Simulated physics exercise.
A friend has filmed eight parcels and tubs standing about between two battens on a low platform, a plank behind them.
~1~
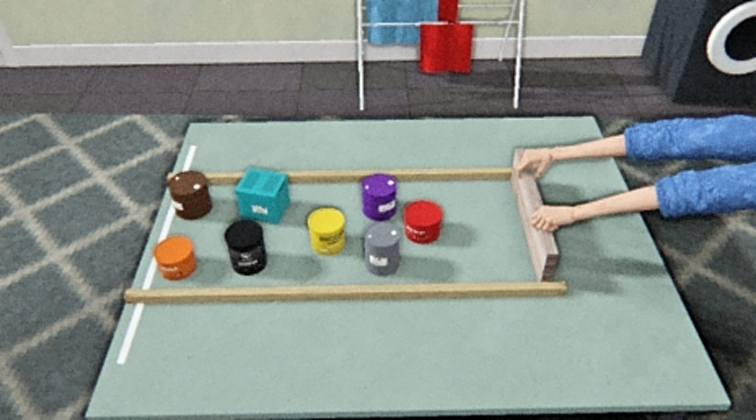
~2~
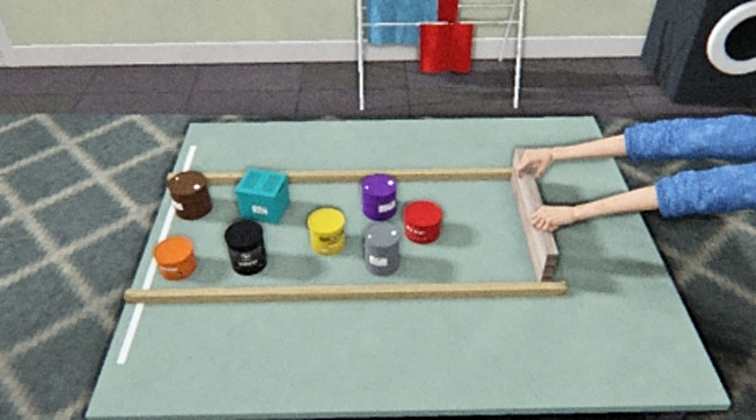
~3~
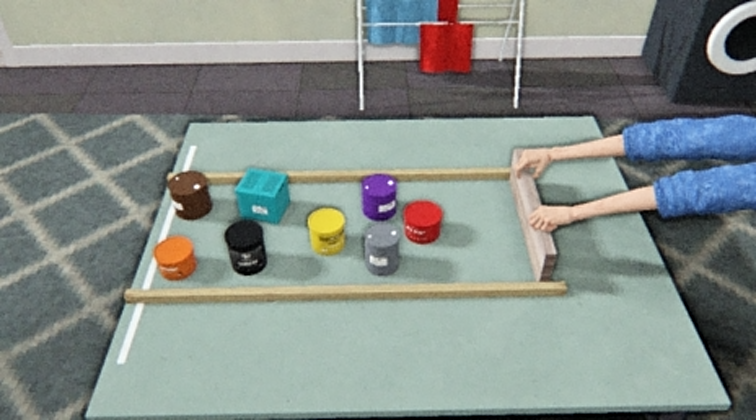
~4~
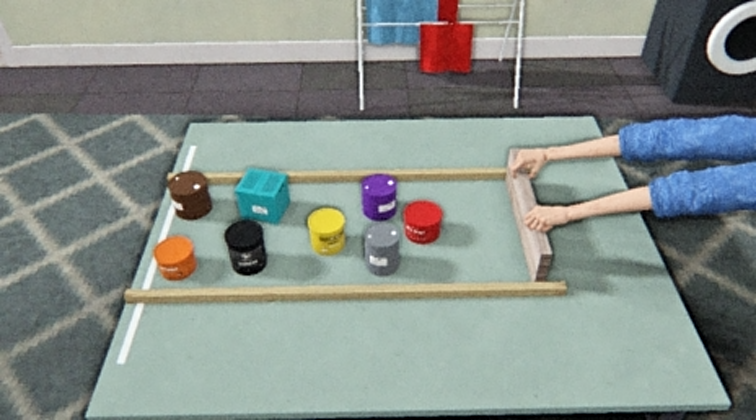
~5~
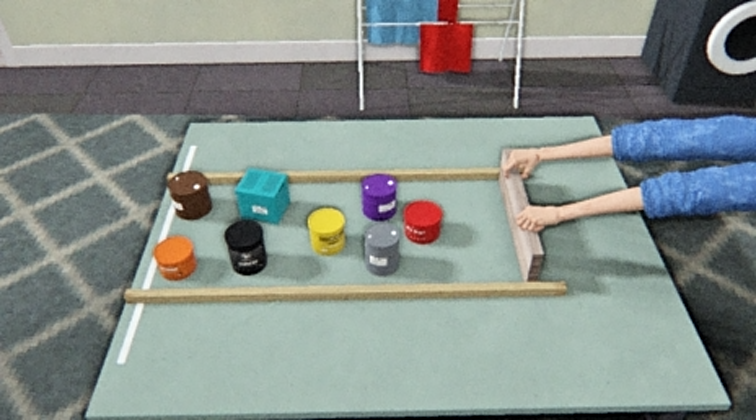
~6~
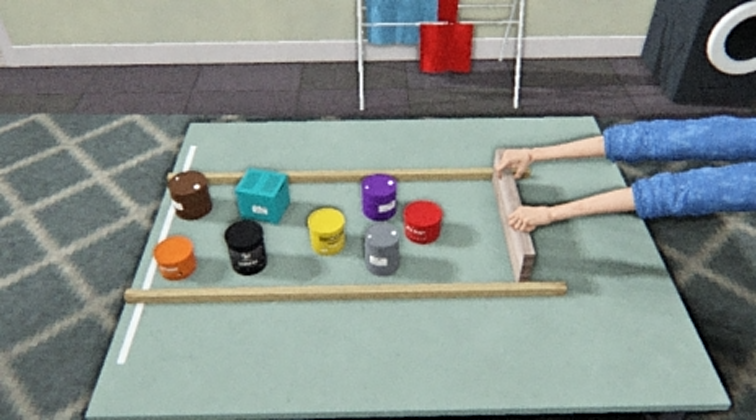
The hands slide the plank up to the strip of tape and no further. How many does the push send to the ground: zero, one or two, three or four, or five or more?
Here the number that fall off is five or more.
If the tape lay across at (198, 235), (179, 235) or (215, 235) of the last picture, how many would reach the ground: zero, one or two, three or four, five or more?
Taking them in turn, three or four; either three or four; 1 or 2.
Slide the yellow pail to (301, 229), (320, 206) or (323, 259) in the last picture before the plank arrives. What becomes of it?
In turn it tumbles off; comes down; comes down.
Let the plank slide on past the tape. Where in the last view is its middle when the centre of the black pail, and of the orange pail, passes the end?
At (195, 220) for the black pail; at (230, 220) for the orange pail.
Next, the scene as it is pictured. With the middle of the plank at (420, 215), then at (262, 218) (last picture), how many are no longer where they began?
At the one place 1, at the other 8.
Soon after, none off yet; brown canister at rest near (191, 195); orange pail at rest near (176, 259); black pail at rest near (247, 248).
In the end, the number that fall off is five or more; gone, red pail, grey canister, purple canister, yellow pail, turquoise tote, black pail, orange pail and brown canister.
